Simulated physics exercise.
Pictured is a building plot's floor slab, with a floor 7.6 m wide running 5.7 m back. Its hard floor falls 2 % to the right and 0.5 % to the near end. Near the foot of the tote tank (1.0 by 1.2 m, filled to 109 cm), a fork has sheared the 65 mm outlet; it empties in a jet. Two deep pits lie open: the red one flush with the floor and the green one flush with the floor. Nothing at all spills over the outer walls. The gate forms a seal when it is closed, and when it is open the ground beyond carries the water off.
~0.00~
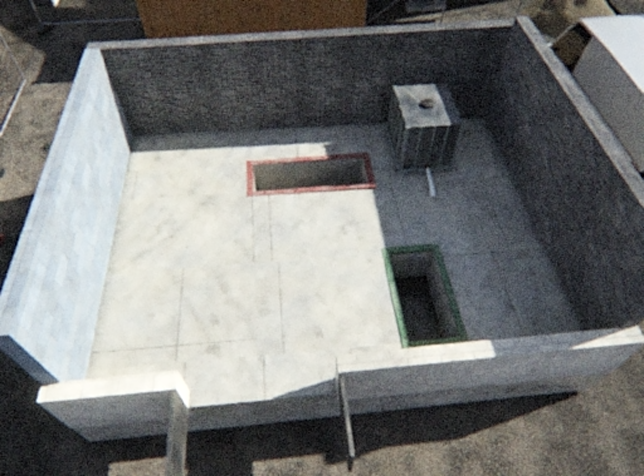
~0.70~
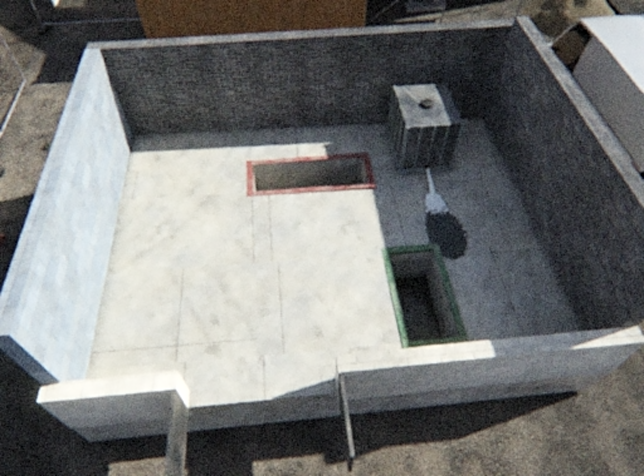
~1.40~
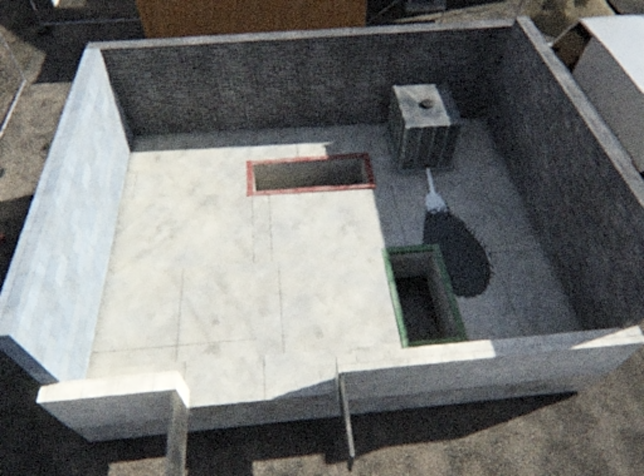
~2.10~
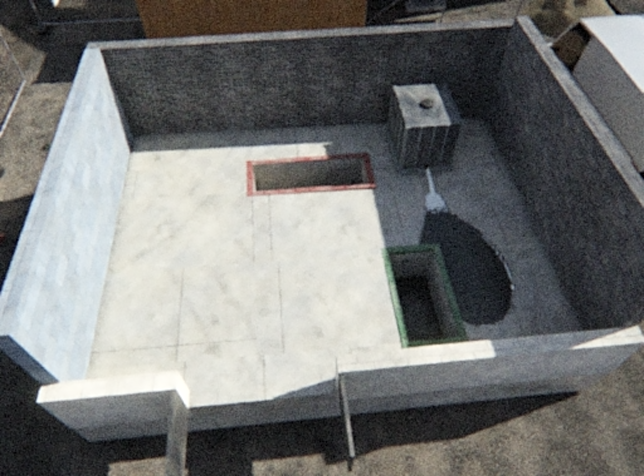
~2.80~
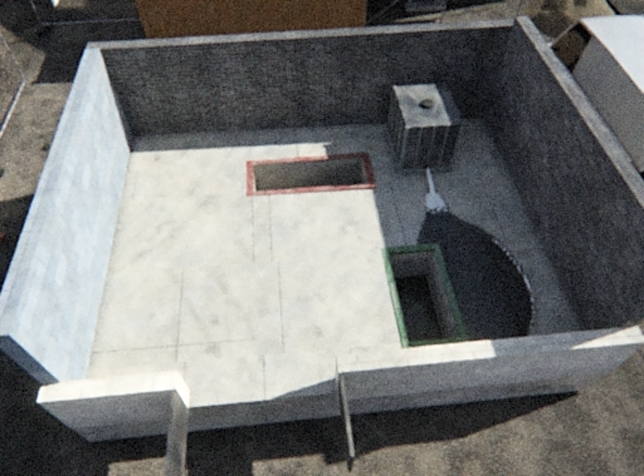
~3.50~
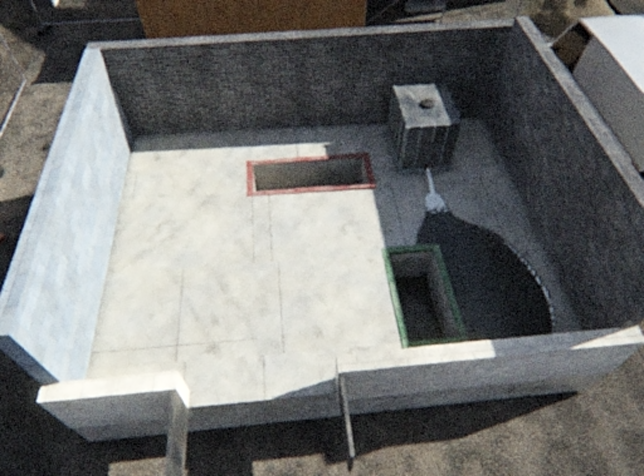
On a walled floor slab, water jets from a tote tank and spreads past the green-edged pit.
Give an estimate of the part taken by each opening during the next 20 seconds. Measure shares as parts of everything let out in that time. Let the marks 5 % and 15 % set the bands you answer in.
I would say the gateway takes under 5 %; the red pit takes not even 5 %; the green pit takes more than 15 %.
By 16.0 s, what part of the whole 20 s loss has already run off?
I'd put it at about 80 per cent.
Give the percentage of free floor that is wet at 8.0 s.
Something near 10 per cent.
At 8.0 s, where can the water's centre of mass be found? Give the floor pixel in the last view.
I'd put it at around pixel (518, 300).
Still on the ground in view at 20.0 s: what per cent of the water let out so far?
Roughly 74 per cent.
After 5.0 s water covers 10 % of the floor and is deepest (3 cm) near (593, 353); gone so far, the gateway 0 %, the red pit 0 %, the green pit 5 %.
After 8.0 s water covers 10 % of the floor and is deepest (5 cm) near (593, 353); gone so far, the gateway 0 %, the red pit 0 %, the green pit 9 %.
After 12.0 s water covers 15 % of the floor and is deepest (5 cm) near (593, 353); gone so far, the gateway 0 %, the red pit 0 %, the green pit 15 %.
After 16.0 s water covers 20 % of the floor and is deepest (5 cm) near (593, 353); gone so far, the gateway 0 %, the red pit 0 %, the green pit 21 %.
After 20.0 s water covers 25 % of the floor and is deepest (5 cm) near (593, 353); gone so far, the gateway 0 %, the red pit 0 %, the green pit 27 %.
